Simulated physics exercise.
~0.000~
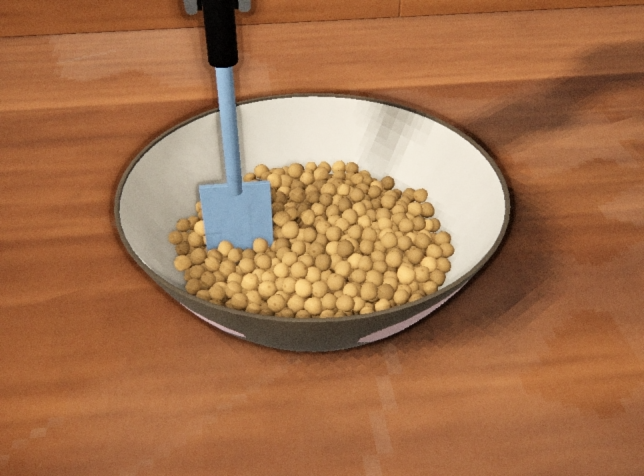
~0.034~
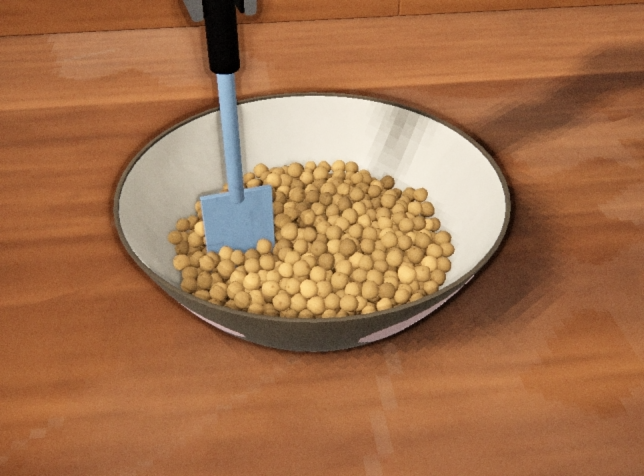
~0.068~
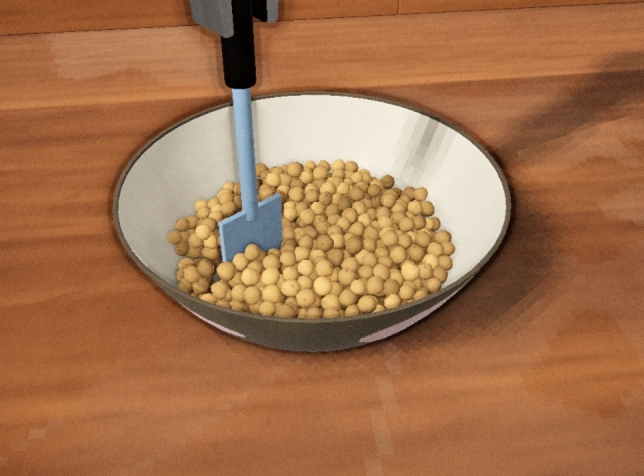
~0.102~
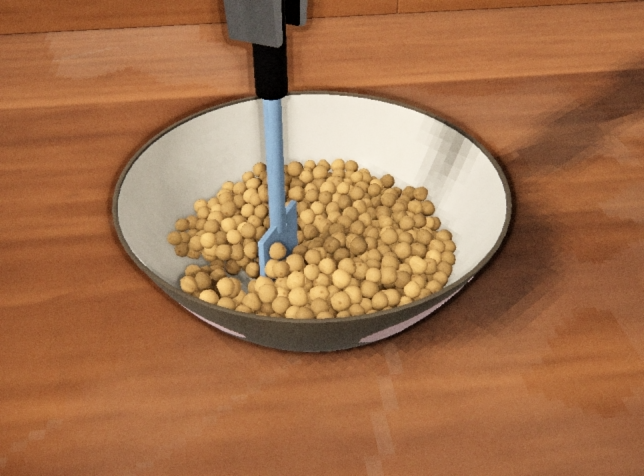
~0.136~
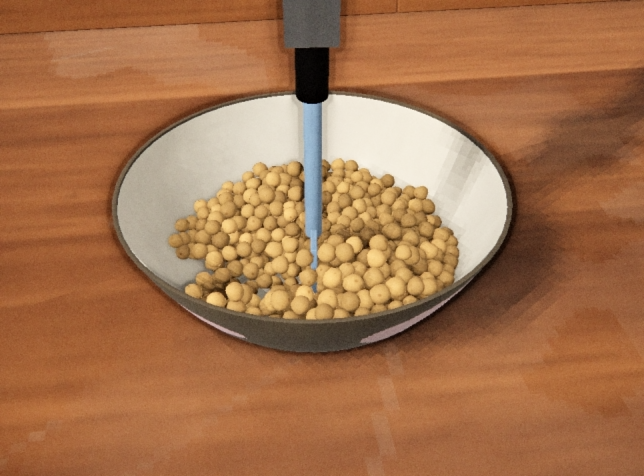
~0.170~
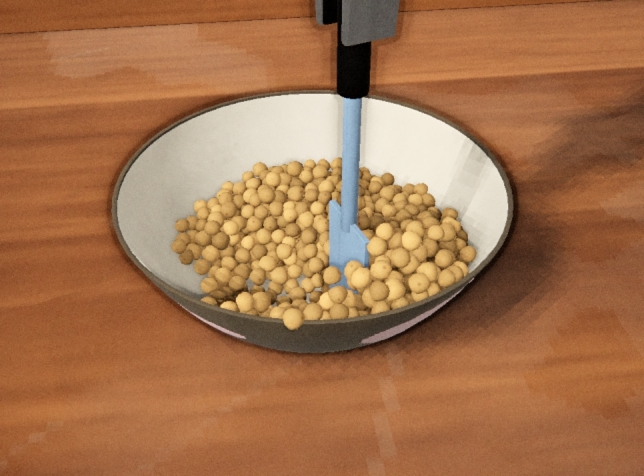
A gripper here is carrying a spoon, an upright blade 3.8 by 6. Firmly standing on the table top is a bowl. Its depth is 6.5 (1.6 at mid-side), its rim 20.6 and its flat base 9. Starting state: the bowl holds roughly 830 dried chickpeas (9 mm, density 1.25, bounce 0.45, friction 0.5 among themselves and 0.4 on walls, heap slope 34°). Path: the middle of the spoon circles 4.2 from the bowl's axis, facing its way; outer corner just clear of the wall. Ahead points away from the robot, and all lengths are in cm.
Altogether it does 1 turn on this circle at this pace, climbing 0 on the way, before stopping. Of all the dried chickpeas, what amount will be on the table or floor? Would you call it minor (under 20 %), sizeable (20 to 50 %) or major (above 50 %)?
I would call it minor.
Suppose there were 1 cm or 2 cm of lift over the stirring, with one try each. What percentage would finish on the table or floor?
It comes to about 5 per cent and about 5 per cent.
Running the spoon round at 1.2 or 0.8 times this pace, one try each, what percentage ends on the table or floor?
Estimates in order: Near 15 % and near 0 %.
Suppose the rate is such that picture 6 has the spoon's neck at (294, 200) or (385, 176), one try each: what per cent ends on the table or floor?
Roughly 0 and 15 percent, in that order.
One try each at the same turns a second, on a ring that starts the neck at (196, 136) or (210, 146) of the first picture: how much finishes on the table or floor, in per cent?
Near 15 per cent and near 15 per cent, in that order.
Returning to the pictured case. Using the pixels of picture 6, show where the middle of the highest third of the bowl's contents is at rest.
Close to (238, 254).
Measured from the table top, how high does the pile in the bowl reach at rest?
Roughly 6.5 centimetres.
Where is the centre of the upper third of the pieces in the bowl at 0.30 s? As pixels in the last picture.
I'd put it at around (400, 168).
By 0.30 s, 203° round, highest piece 8 above the table; 815 in the bowl, 2 on the table or floor, 11 in flight or on the tool.
By 0.43 s, 298° round, highest piece 8 above the table; 796 in the bowl, 19 on the table or floor, 13 in flight or on the tool.
By 0.70 s, 0° round, highest piece 7 above the table; 783 in the bowl, 45 on the table or floor.
By 1.40 s, 0° round, highest piece 6 above the table; 782 in the bowl, 46 on the table or floor.
Final count, 782 in the bowl, 46 on the table or floor. That is 6 % on the table or floor.
